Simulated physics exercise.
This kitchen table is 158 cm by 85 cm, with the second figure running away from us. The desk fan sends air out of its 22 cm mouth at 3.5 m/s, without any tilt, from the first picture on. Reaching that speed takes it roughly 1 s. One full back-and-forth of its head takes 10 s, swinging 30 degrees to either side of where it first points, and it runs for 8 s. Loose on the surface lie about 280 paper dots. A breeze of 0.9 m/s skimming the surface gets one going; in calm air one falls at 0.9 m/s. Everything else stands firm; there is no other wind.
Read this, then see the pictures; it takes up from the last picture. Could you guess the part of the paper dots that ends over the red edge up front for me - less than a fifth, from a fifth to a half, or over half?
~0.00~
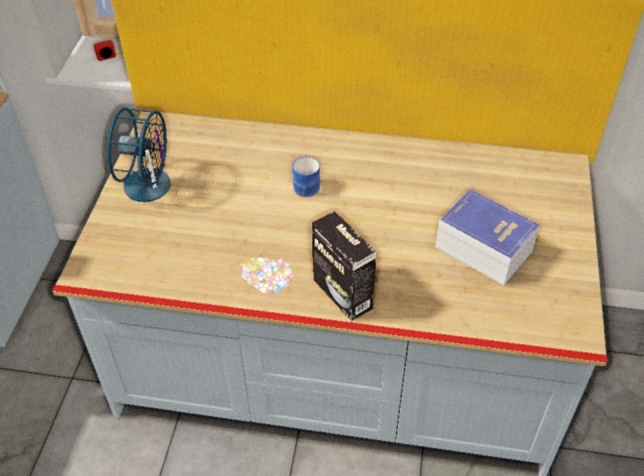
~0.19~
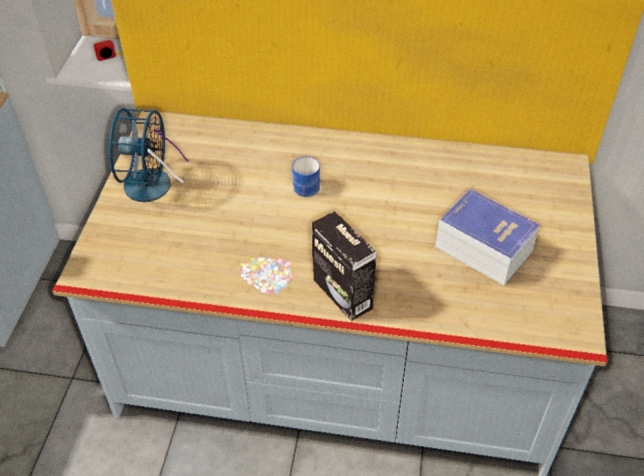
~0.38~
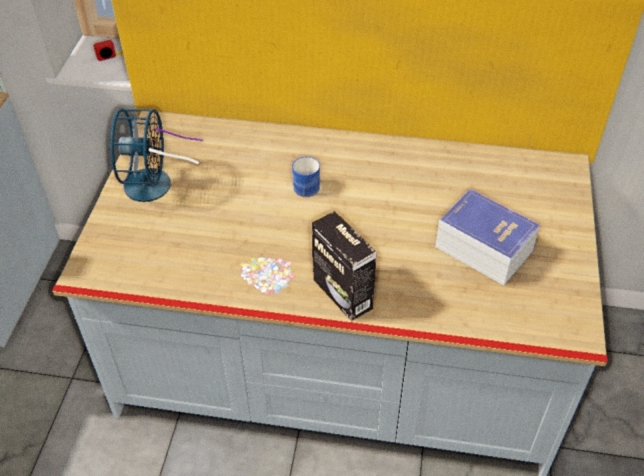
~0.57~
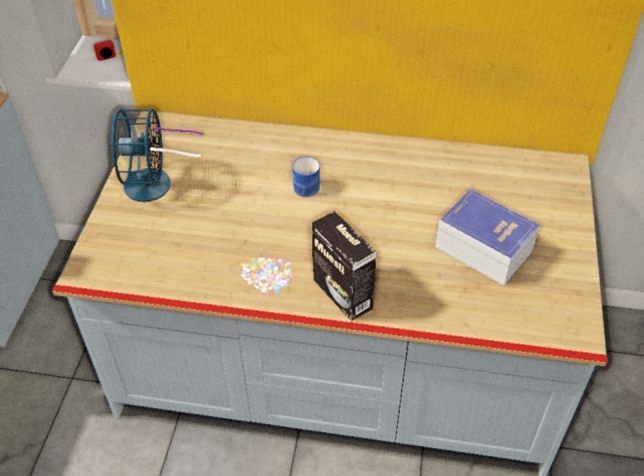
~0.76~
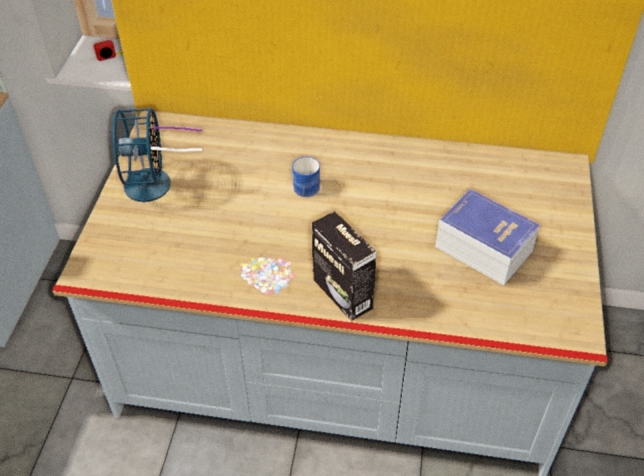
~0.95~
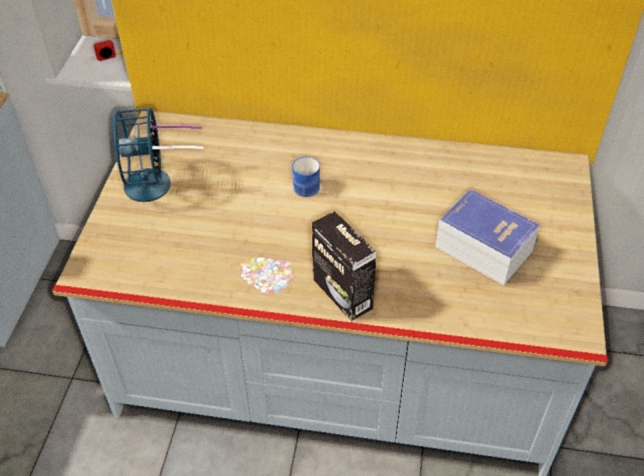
The share there ends up past the halfway mark.
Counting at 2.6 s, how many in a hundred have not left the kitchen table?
Estimate: Near 100 percent.
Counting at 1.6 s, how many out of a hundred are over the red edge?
0 per cent, roughly.
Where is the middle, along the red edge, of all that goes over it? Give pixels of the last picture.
(278, 320).
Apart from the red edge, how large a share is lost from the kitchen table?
That works out to near 0 per cent.
After 1.6 s the count stands so, 0 % are over the red edge; the middle of those left on the top is near (267, 273).
After 2.6 s the count stands so, 0 % are over the red edge; the middle of those left on the top is near (267, 273).
After 4.4 s the count stands so, 0 % are over the red edge; the middle of those left on the top is near (267, 273).
After 8.0 s, at the end, 100 % are over the red edge.
